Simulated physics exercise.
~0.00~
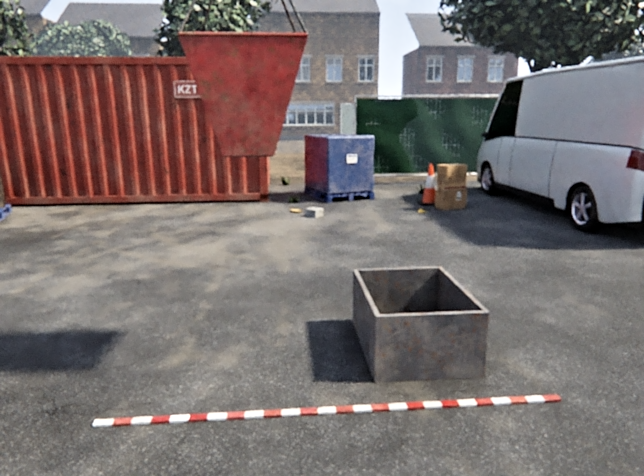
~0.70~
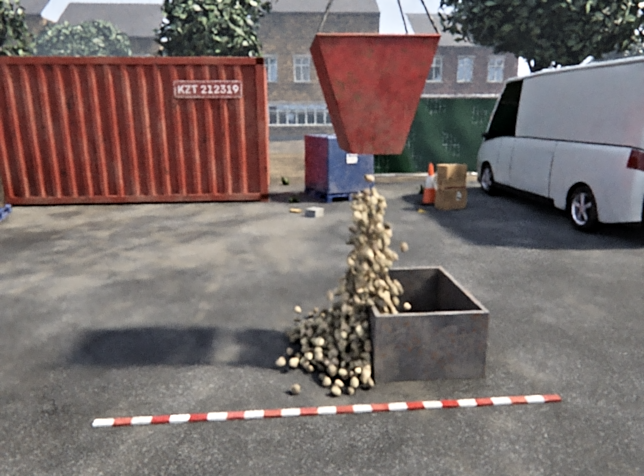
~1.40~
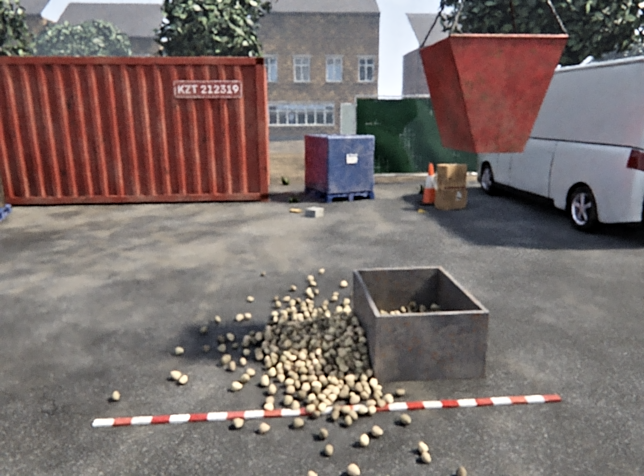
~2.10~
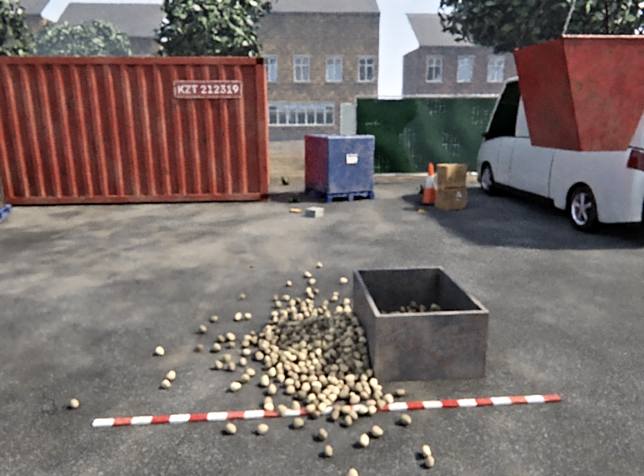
A red skip hangs from cables above a grey paved yard, seen from slightly above, with a red shipping container behind it at left, a blue crate at centre and a white van at right. An open grey bin stands near a red-and-white striped staff on the ground. The skip moves right and drops a stream of pale brown stones near the bin's left side. Many pile up on the left and scatter past the staff, while others land inside. The empty skip continues right, stopping the view of part of the van, and most stones lie outside the bin.
